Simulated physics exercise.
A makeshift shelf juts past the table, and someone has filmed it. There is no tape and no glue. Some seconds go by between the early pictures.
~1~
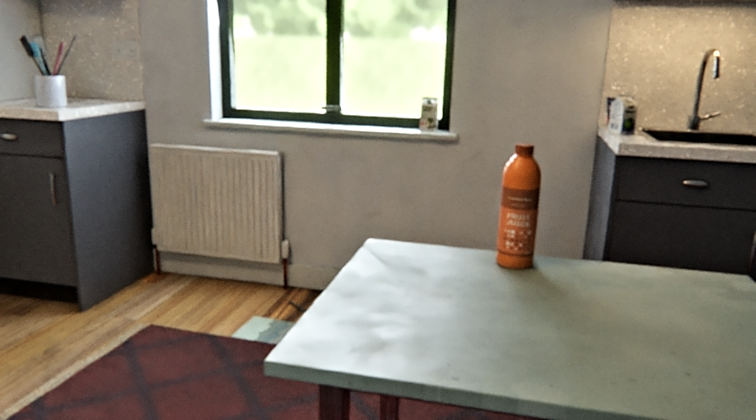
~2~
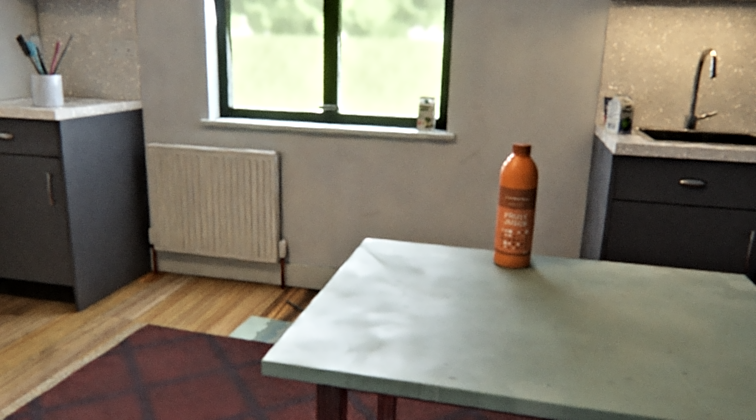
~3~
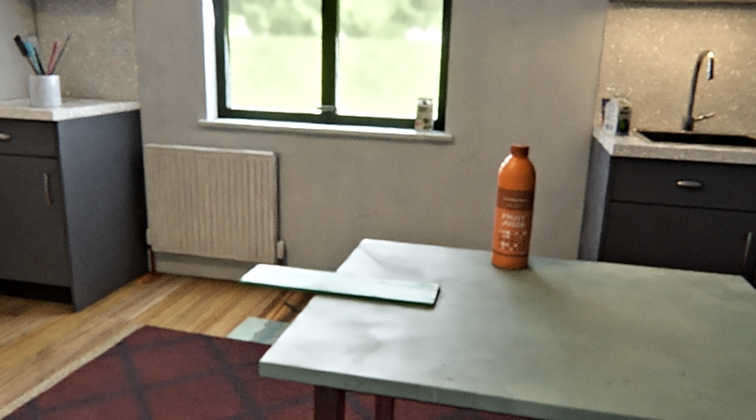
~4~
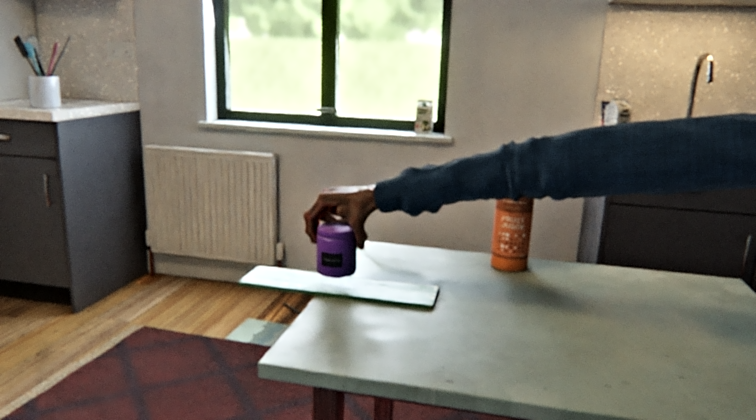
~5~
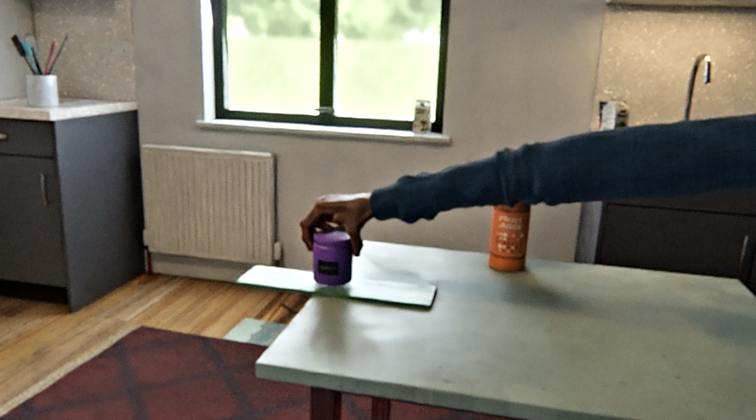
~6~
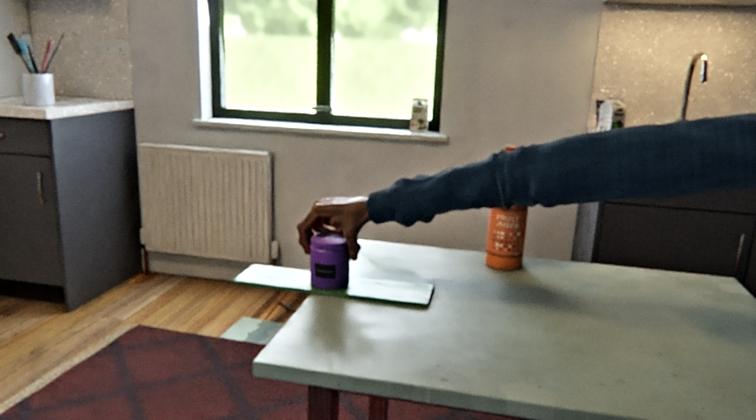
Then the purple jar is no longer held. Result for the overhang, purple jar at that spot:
Most likely it will stay where it is.
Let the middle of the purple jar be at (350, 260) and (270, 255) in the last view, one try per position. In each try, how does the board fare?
Stays put, then Topples.
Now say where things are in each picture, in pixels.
In the first frame, the last thing is not in view yet; orange bottle (520, 205).
In the second frame, the last thing is not in view yet; orange bottle (517, 205).
In the third frame, the last thing is not in view yet; orange bottle (515, 206).
In the fourth frame, coming down; purple jar (337, 249); orange bottle (514, 208).
In the fifth frame, coming down; purple jar (333, 257); orange bottle (512, 208).
In the sixth frame, set down, still held; purple jar (330, 260); orange bottle (509, 207).
Then, 0.20 s later than the last frame, all is still.
Then, 0.50 s later than the last frame, purple jar resting near (330, 260).
When it is over, all 3 as before. End places, in pixels of the last picture, purple jar near (330, 260). The board stays on the table.
